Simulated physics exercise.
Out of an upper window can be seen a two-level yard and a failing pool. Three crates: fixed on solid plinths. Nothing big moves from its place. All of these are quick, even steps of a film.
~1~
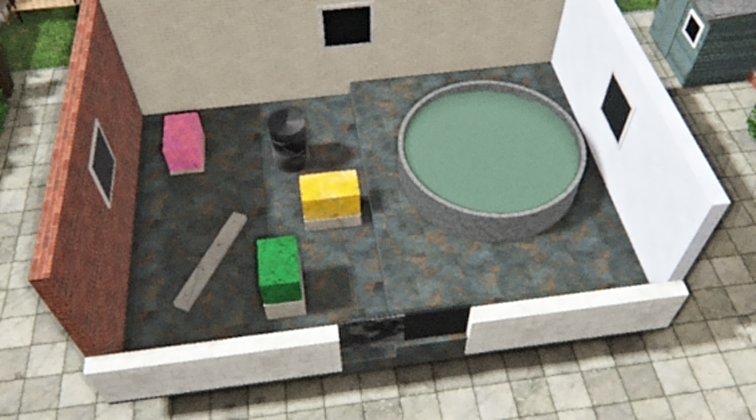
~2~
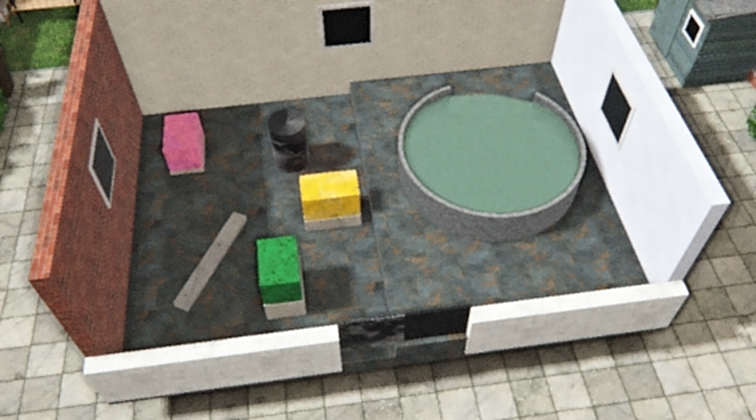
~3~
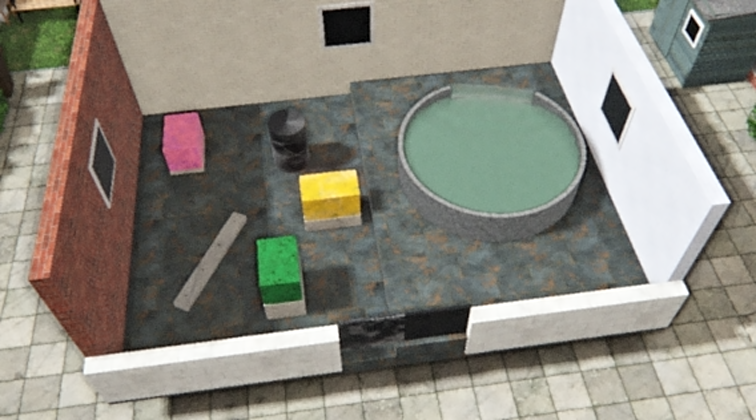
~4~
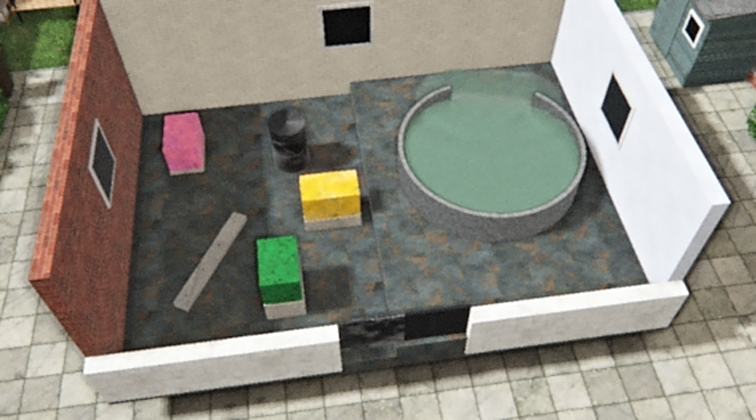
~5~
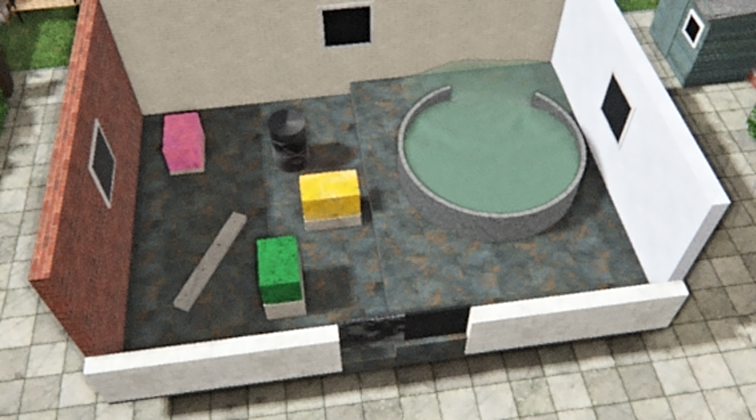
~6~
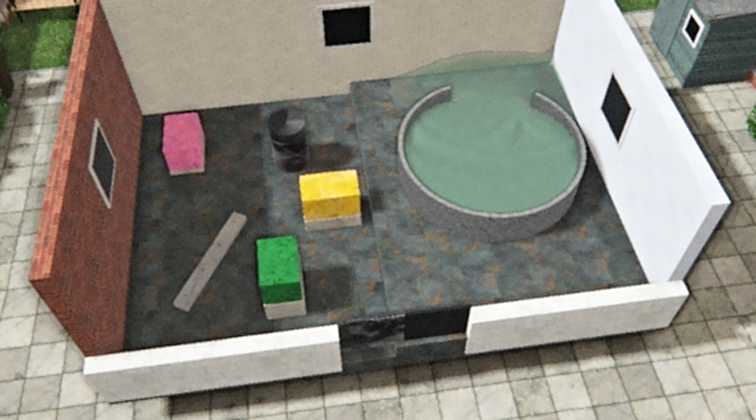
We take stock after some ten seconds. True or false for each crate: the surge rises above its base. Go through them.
Green crate: False; pink crate: True; yellow crate: False.
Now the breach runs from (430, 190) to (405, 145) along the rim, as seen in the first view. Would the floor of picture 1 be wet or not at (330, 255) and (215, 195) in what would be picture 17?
Submerged, submerged.
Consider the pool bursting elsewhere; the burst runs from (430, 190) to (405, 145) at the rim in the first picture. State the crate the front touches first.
It's the yellow crate.
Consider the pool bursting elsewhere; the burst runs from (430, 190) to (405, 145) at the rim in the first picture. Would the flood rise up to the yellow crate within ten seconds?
I'd say the yellow crate gets flooded.
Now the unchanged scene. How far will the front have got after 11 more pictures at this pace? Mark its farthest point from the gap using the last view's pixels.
The farthest point of the front sits at (264, 107).
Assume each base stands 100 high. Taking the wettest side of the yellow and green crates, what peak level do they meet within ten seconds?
The first comes to 50 per cent and the second to 50 per cent.
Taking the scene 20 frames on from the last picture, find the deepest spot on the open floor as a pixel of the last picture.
Roughly at (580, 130).
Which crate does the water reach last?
Should be the crate marked green.
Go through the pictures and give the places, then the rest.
Still water in the pool at (491, 147), in the first picture.
Water pours out on the pool's far side and has run to a hidden place, in the second picture.
The front is at a hidden place, out from the gap on the pool's far side, in the third picture.
The front is at (435, 74), out from the gap on the pool's far side, in the fourth picture.
The front is at (548, 64), out from the gap on the pool's far side, in the fifth picture.
Water pours out on the pool's far side and has run to (393, 78), in the sixth picture.
A moment on, water covers 10 % of the floor; the green crate not reached, the pink crate not reached, the yellow crate not reached.
Next, water covers 25 % of the floor; the green crate not reached, the pink crate not reached, the yellow crate not reached.
Then, water covers 45 % of the floor; the green crate not reached, the pink crate water round its plinth, the yellow crate water round its plinth.
Later, water covers 90 % of the floor; the green crate water round its plinth, the pink crate water round its plinth, the yellow crate water round its plinth.
In the end, water covers 100 % of the floor; the green crate stayed above the water, the pink crate was topped, the yellow crate stayed above the water.
